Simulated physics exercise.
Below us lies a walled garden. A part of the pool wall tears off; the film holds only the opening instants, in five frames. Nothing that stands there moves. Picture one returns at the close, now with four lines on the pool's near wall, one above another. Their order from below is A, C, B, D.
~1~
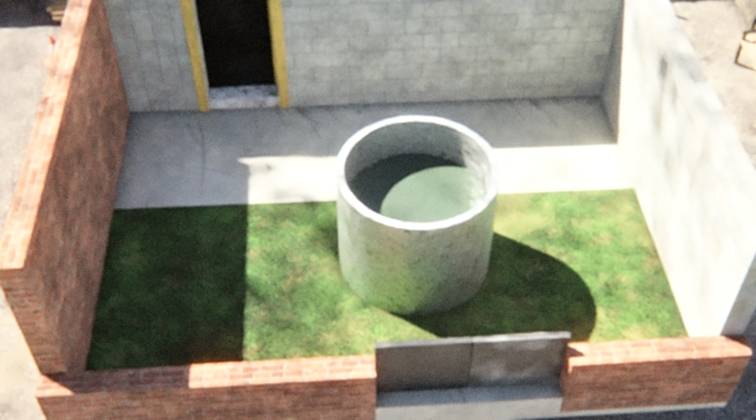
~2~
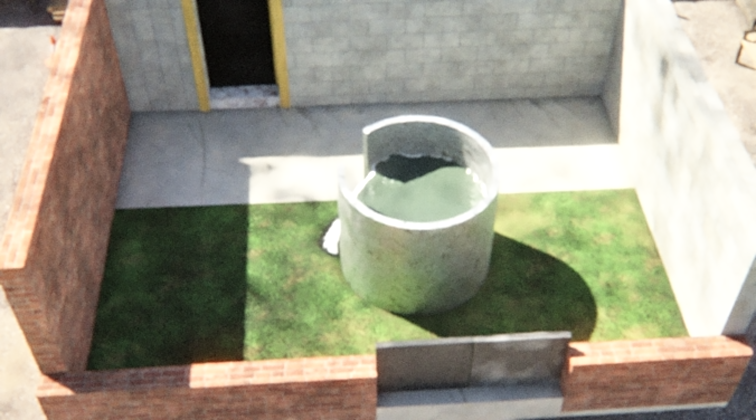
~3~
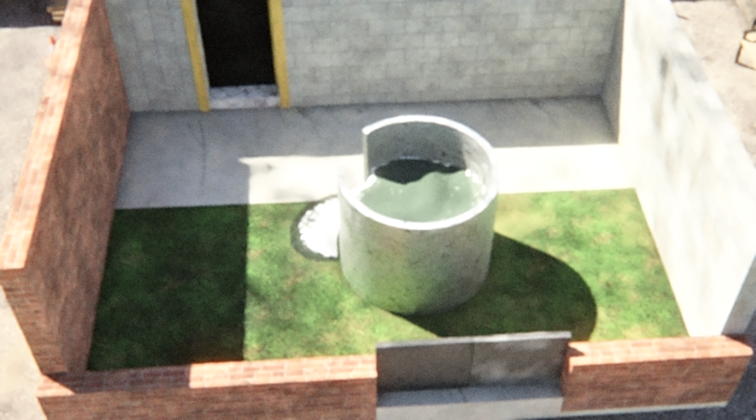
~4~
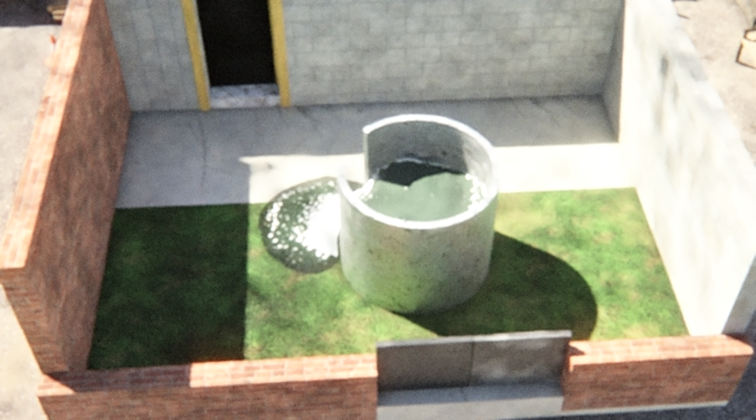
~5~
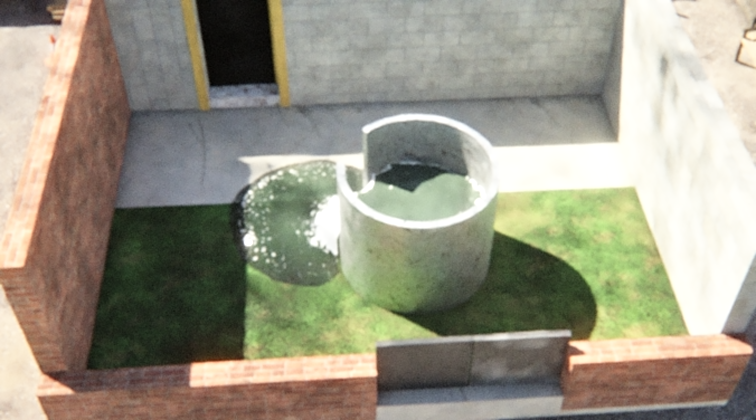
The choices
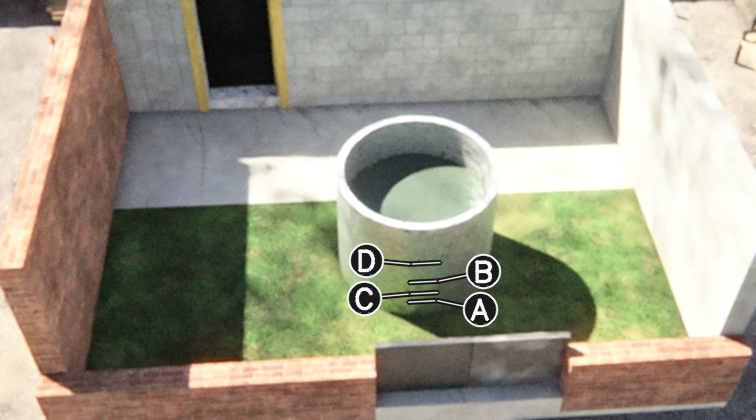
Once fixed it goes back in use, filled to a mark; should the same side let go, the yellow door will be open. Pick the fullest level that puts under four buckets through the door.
Choose D.
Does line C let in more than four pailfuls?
No.
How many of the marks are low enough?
All of the four.
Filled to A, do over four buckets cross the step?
No, that is safe.
On the marked copy, A at (422, 301); B at (423, 281); C at (423, 293); D at (425, 263); from the bottom up A, C, B, D.
With A, nothing gets over.
With B, nothing gets over.
With C, nothing gets over.
With D, a bucket or two gets in.
